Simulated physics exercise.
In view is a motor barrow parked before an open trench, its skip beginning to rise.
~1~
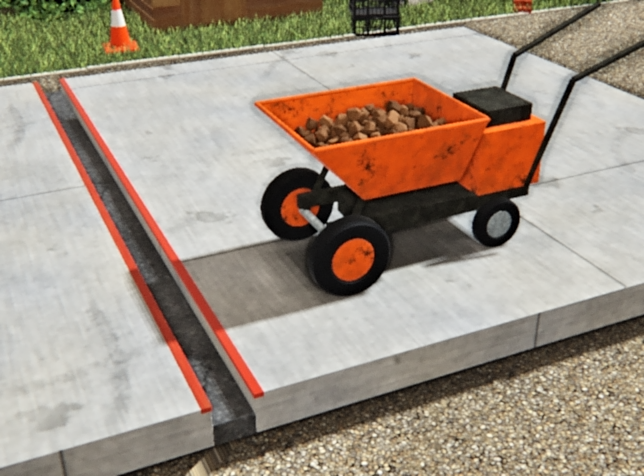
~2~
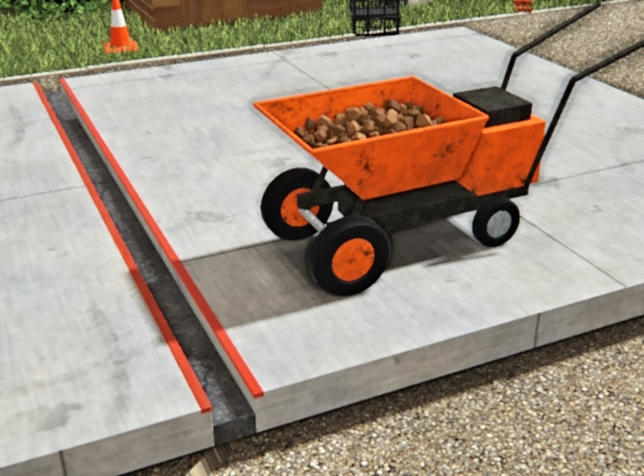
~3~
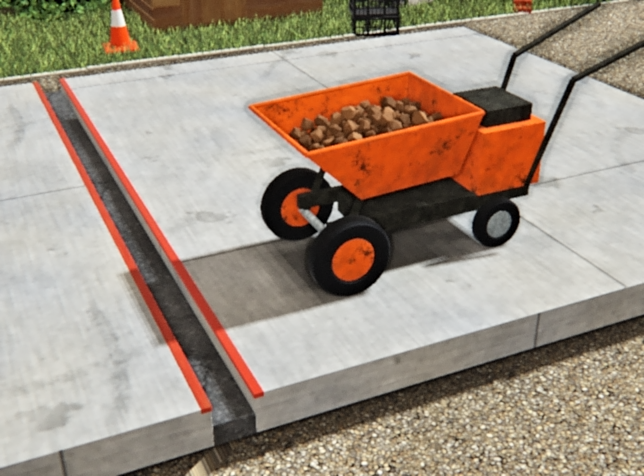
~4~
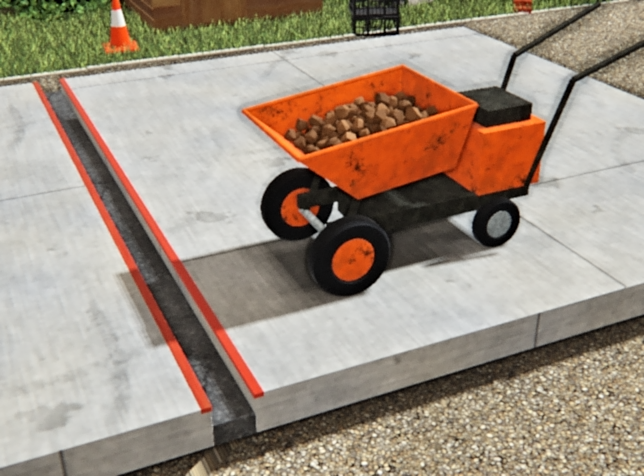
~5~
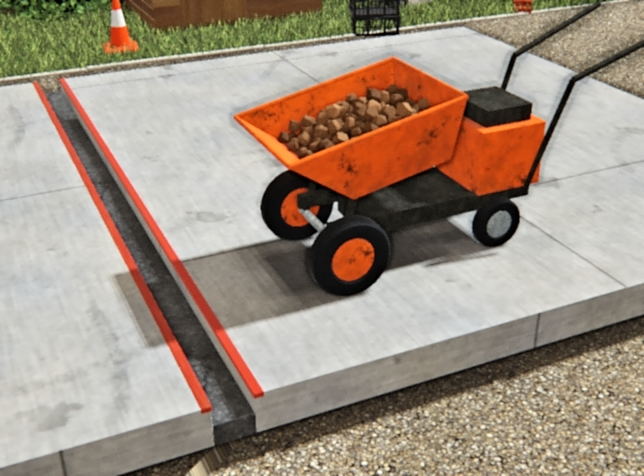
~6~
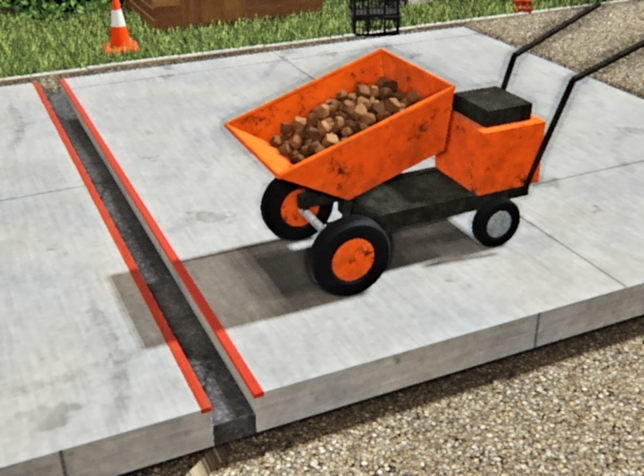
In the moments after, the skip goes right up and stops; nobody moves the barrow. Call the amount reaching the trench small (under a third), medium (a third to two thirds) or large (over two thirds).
Medium.
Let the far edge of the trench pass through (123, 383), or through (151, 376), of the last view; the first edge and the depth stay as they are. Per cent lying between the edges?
Near 90 % and 80 %.
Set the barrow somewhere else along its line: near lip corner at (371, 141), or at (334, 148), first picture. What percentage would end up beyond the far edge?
Roughly 10 and 20 %.
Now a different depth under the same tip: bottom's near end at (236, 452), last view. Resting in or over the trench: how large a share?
I'd put it at about 70 in a hundred.
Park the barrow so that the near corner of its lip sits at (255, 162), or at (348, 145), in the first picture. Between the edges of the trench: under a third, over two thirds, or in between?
Well, for the first stop the answer is under a third, and for the second it is the middle third.
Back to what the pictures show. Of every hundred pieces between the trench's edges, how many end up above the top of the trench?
Estimate: Close to 40 in a hundred.
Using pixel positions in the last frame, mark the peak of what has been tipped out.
Around (178, 269).
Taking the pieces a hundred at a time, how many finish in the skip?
Roughly 0 percent.
Soon after the last picture, skip tipped steeply; all in the skip.
A little later, skip tipped steeply; about two thirds in the skip; a stray few short of the trench; about a quarter in or heaped over the trench; a small part beyond it; a small part falling.
Later still, skip tipped right over; a small part in the skip; a small part short of the trench; about half in or heaped over the trench; about a third beyond it.
At rest, skip tipped right over; a stray few in the skip; a small part short of the trench; about half in or heaped over the trench; about a third beyond it.
